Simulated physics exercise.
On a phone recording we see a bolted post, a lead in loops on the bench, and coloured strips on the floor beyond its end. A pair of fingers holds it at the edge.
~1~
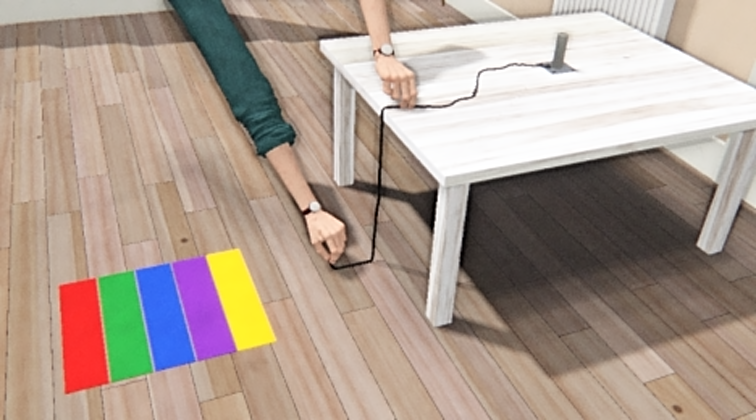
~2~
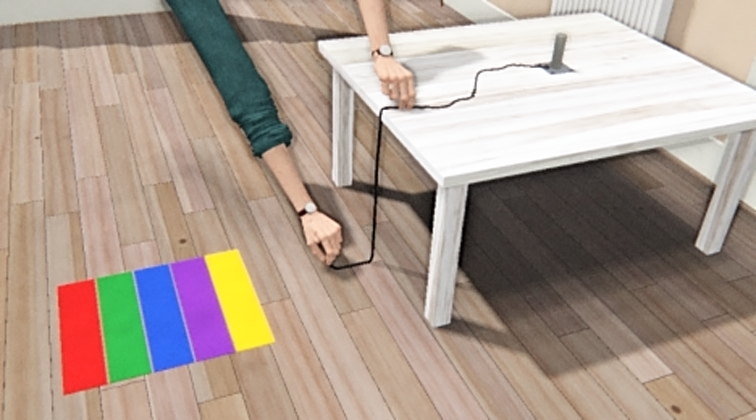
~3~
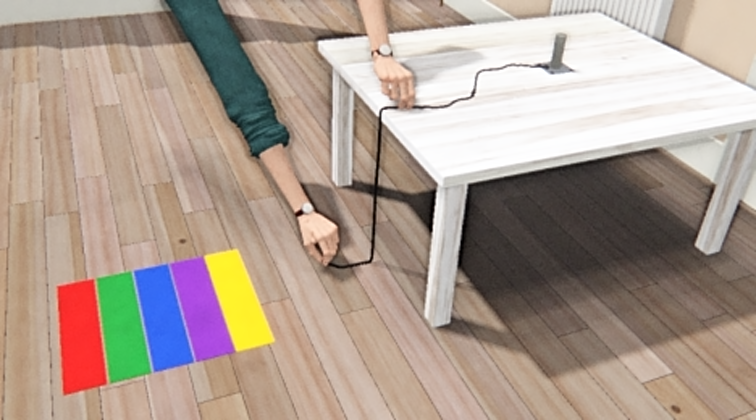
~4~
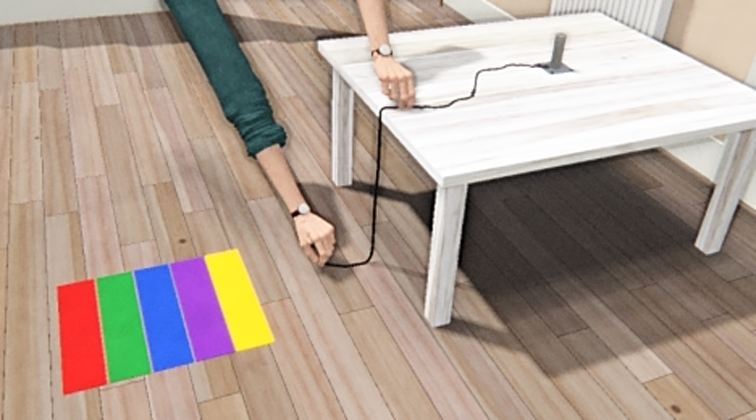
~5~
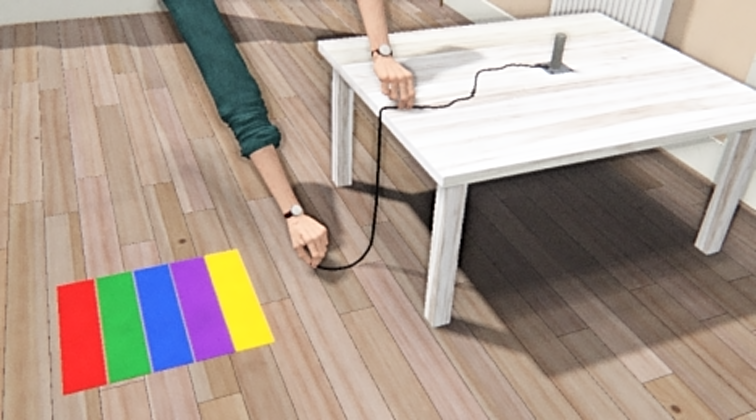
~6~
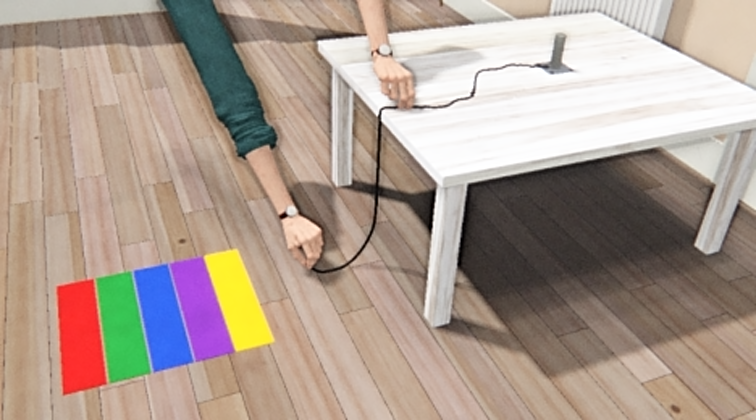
At first, one hand pins a black lead at the edge of a white table while another holds its end low, right of coloured strips on the floor. The lower hand then moves slightly left, toward the yellow strip, and the hanging lead changes from a sharp bend to a smooth curve.
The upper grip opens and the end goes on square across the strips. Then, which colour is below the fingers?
The blue one is below them.
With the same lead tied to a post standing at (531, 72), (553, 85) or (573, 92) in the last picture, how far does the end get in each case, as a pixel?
The first try gives (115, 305), the second (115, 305) and the third (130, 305).
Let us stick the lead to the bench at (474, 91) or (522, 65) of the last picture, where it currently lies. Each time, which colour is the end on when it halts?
Purple; blue.
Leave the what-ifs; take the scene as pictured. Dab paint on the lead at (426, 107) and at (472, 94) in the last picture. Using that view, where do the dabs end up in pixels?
About (377, 110), and the other about (434, 93).
Soon after, end near (234, 280); over yellow.
After that, end near (186, 291); over purple.
At the stop, end near (155, 297); over blue. The blue one.
